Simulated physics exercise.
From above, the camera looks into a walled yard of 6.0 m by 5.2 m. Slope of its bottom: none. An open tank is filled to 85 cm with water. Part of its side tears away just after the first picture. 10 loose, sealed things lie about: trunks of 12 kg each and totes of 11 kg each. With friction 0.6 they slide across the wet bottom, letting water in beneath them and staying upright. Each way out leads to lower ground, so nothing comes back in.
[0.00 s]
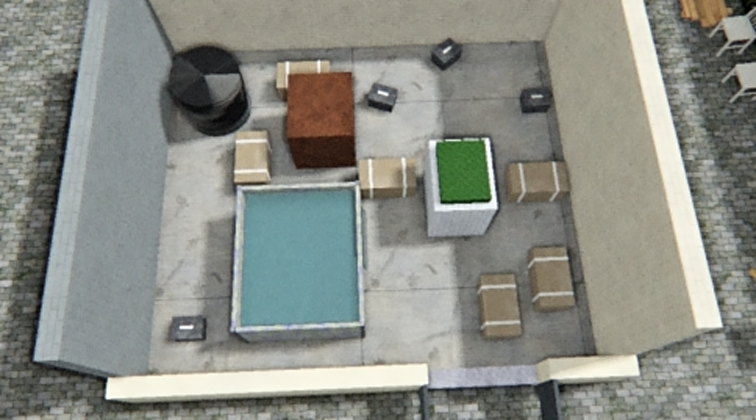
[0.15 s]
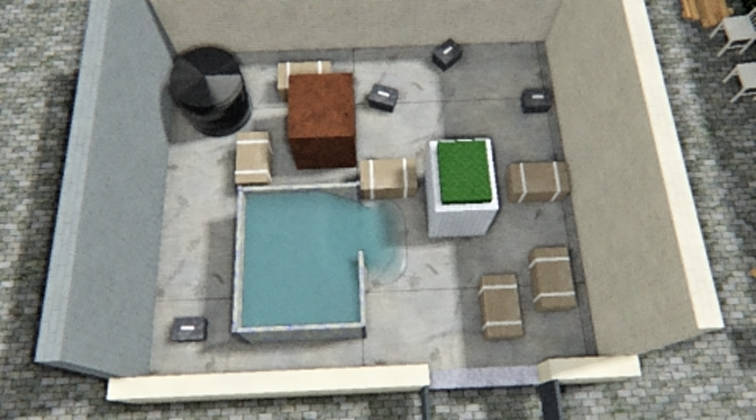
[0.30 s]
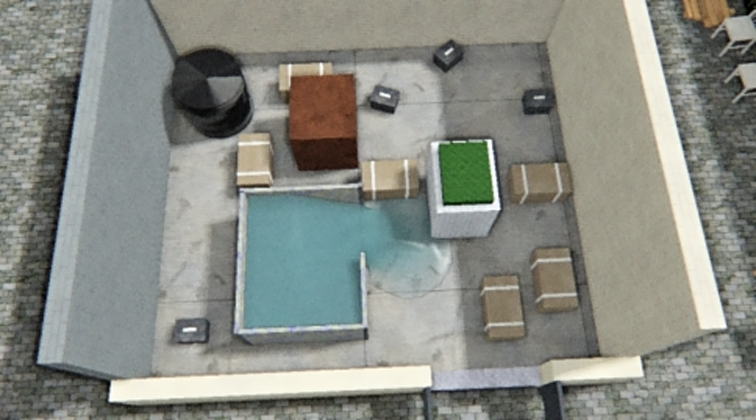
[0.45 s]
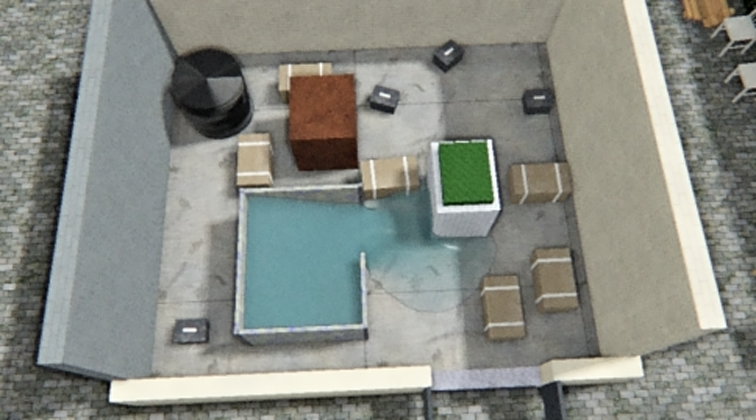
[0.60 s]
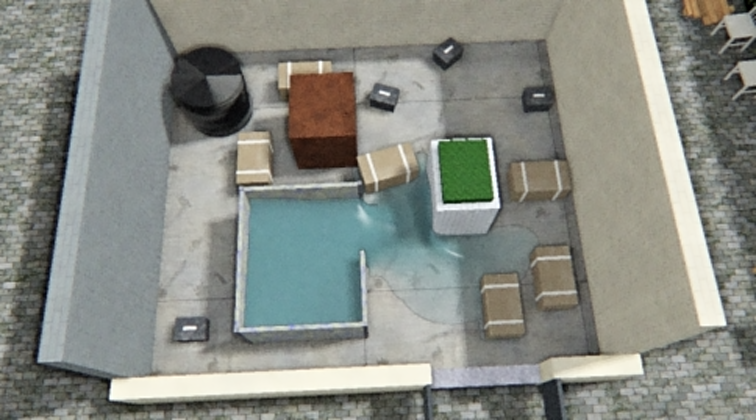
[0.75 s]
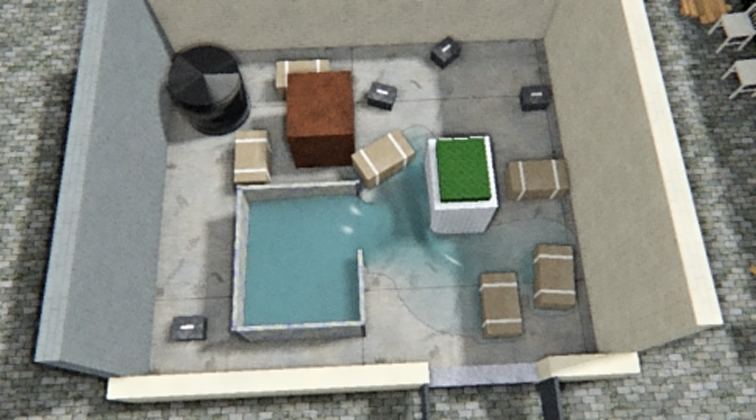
Water pours from the open tank's right side, spreads across the yard and turns one trunk.
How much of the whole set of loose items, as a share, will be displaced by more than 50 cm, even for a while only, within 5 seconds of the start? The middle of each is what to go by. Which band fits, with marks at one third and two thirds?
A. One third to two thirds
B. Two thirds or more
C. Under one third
Answer: B.
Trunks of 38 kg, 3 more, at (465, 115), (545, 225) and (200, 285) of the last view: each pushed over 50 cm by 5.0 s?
Order as given: Stays inside it, goes farther, stays inside it.
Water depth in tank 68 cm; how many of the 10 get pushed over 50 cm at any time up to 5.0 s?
Result: 7.
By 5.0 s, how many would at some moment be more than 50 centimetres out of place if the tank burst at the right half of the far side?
Then the count would be 7.
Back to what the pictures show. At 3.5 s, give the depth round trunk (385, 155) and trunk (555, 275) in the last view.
Depth approx. 8 cm / 9 cm.
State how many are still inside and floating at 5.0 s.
At that instant the tally stands at 4.
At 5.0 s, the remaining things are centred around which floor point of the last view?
Around (372, 137).
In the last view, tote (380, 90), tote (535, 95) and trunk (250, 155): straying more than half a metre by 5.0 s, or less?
Well, in turn that's topping it, topping it, not reaching it.
After 1.1 s 1 of 10 are over 50 cm from their spots; 0 afloat.
After 2.2 s 4 of 10 are over 50 cm from their spots; 3 afloat.
After 3.5 s 6 of 10 are over 50 cm from their spots; 3 afloat.
After 5.0 s 7 of 10 are over 50 cm from their spots, and 7 have been at some point; 4 afloat.
